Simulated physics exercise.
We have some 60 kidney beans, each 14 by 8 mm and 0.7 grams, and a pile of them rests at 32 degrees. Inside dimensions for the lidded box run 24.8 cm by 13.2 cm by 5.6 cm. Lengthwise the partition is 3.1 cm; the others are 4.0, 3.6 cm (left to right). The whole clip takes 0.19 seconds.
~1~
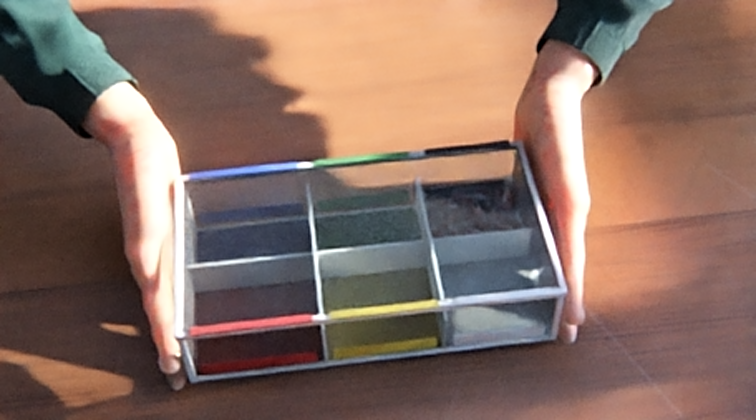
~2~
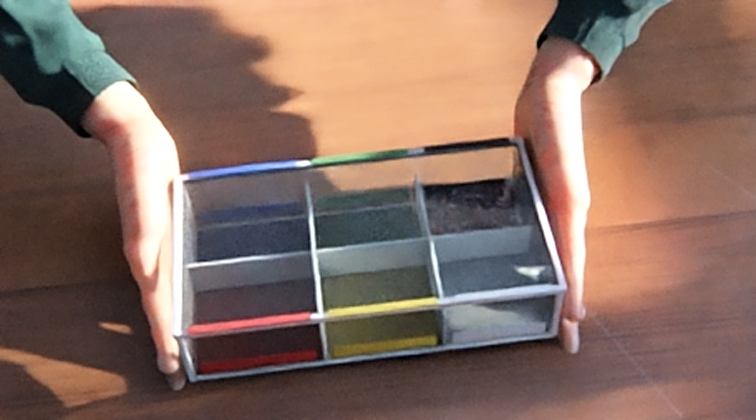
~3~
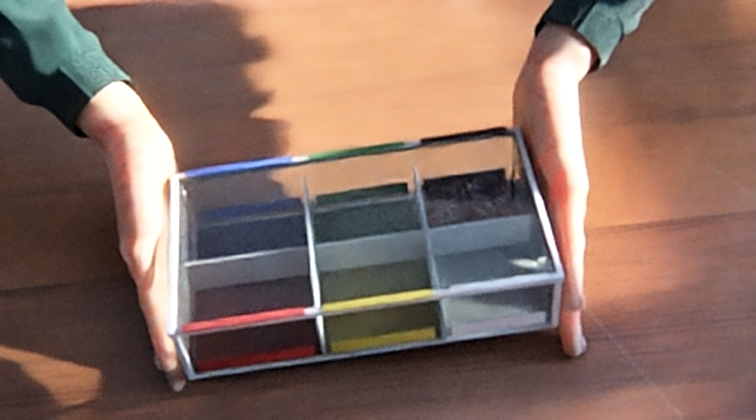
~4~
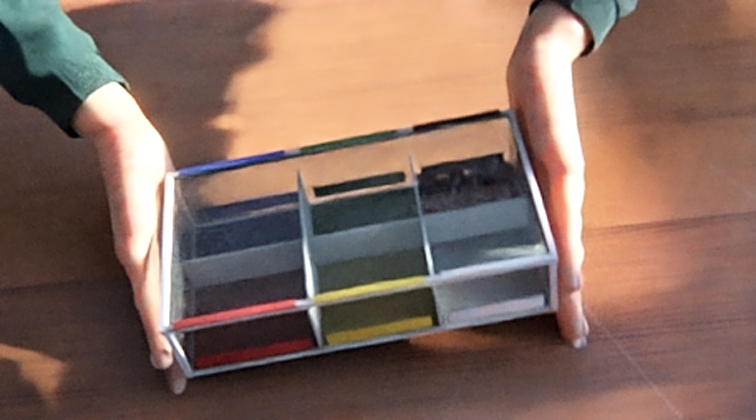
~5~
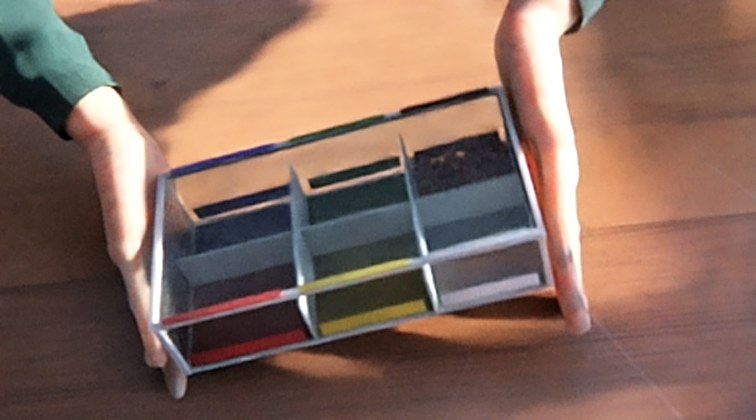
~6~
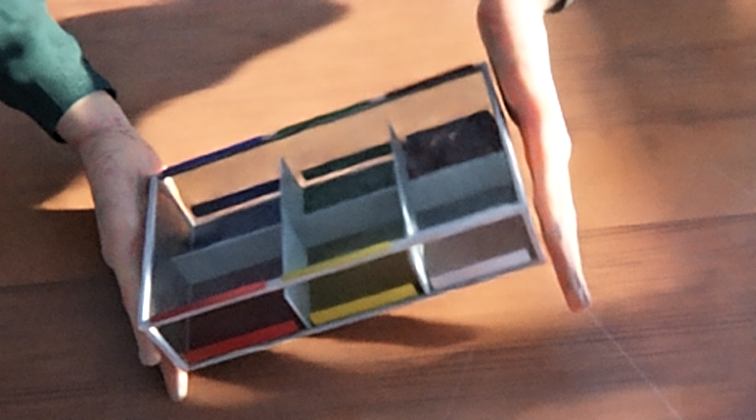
A clear lidded box sits between two hands over a sunlit wooden tabletop, seen from above at an angle. Its six compartments are edged in blue, green and black along the back and red, yellow and white along the front, with a dark heap in the back right one. Nearly level at first, the box tilts steadily as the green-sleeved hands raise its right side, while the camera stays still.
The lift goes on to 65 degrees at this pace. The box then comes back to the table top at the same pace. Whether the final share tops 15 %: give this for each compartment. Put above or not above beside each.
Red: Not above; blue: Not above; green: Above; yellow: Not above; white: Not above; black: Above.
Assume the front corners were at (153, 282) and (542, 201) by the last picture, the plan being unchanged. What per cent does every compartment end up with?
Result - red: 0 %; blue: 0 %; green: 5 %; yellow: 0 %; white: 0 %; black: 95 %.
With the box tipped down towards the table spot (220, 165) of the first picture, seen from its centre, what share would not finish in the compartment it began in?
The share would be about 5 percent.
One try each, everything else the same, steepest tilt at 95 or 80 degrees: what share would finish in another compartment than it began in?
Around 60 and 50 in a hundred, respectively.
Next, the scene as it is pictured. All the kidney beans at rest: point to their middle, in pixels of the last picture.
Centre at rest: Approx. (433, 225) px.
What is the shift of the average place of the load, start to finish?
Displacement: Near 4.5 cm.
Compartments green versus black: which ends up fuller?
More ends up in the black one.
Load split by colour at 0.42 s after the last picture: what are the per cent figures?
Red 0; blue 0; green 5; yellow 0; white 0; black 95.
Then, 0.42 s after the last picture, tilt 64 degrees; green 5 %, black 95 %.
Then, 0.70 s after the last picture, tilt 26 degrees; green 30 %, black 70 %.
Then, 1.09 s after the last picture, tilt 0 degrees; green 30 %, black 70 %.
In the end, red 0 %, blue 0 %, green 30 %, yellow 0 %, white 0 %, black 70 %.
